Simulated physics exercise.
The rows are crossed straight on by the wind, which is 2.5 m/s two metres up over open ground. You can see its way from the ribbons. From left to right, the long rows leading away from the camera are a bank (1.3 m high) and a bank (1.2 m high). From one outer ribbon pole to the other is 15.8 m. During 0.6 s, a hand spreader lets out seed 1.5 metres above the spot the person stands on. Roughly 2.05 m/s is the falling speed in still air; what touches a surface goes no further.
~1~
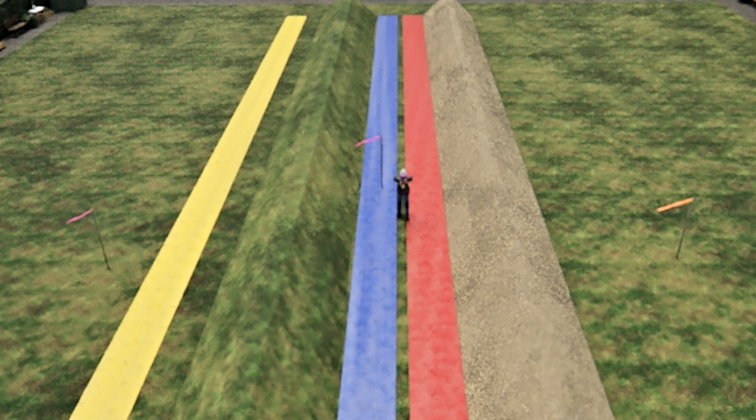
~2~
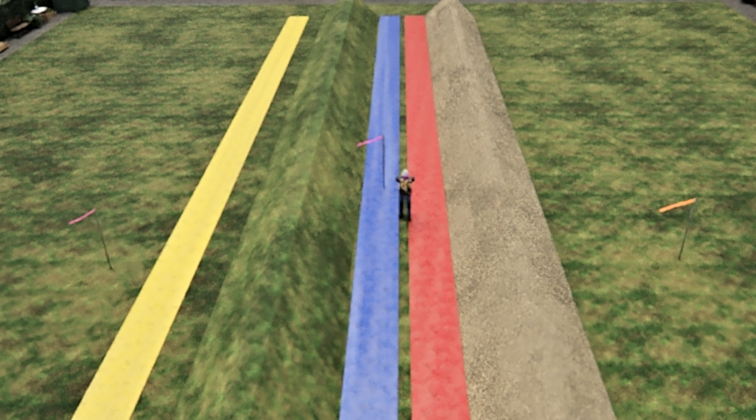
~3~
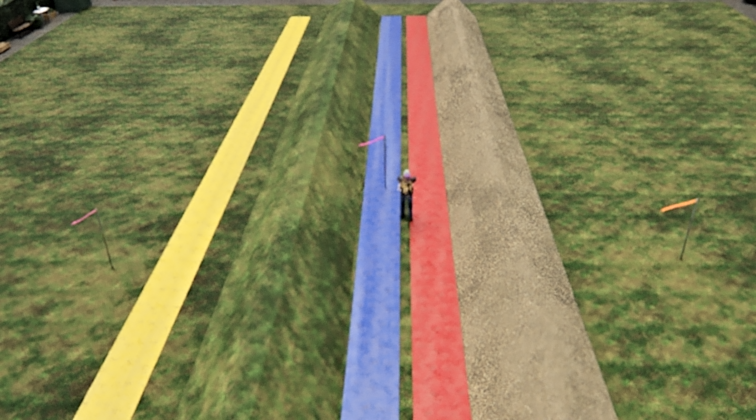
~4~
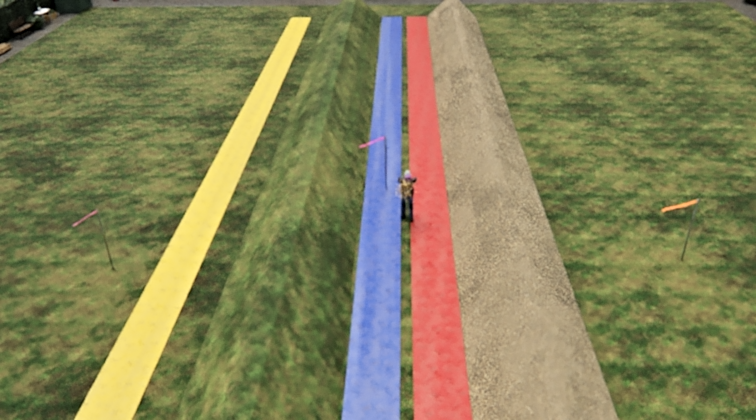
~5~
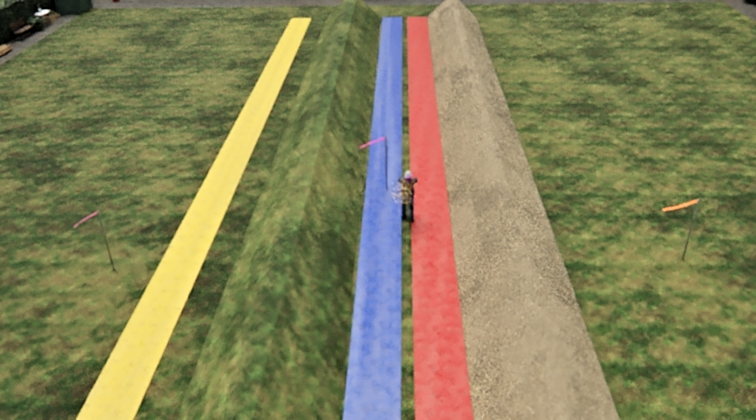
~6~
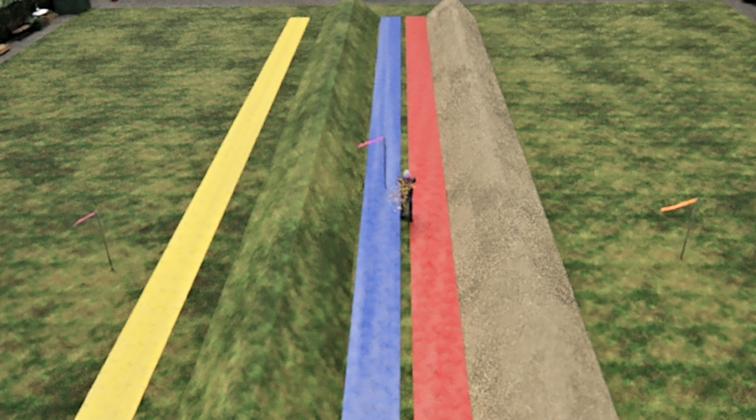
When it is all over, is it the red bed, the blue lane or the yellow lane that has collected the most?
It is the blue one that has the most.
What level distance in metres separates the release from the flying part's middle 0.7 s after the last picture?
It works out to about 0.5 m.
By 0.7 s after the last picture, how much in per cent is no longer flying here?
About 55 %.
Then, 0.7 s after the last picture, 46 % is in the air or yet to come; 0 % lies on the yellow lane, 2 % on the red bed and 25 % on the blue lane; the middle of what still flies is 0.4 m above the low ground, near (397, 216).
Then, 1.5 s after the last picture, 0 % is in the air or yet to come; 0 % lies on the yellow lane, 3 % on the red bed and 50 % on the blue lane.
Then, 3.0 s after the last picture, 0 % is in the air or yet to come; 0 % lies on the yellow lane, 3 % on the red bed and 50 % on the blue lane.
Then, 7.5 s after the last picture, 0 % is in the air or yet to come; 0 % lies on the yellow lane, 3 % on the red bed and 50 % on the blue lane.
Then, 44.5 s after the last picture, 0 % is in the air or yet to come; 0 % lies on the yellow lane, 3 % on the red bed and 50 % on the blue lane.
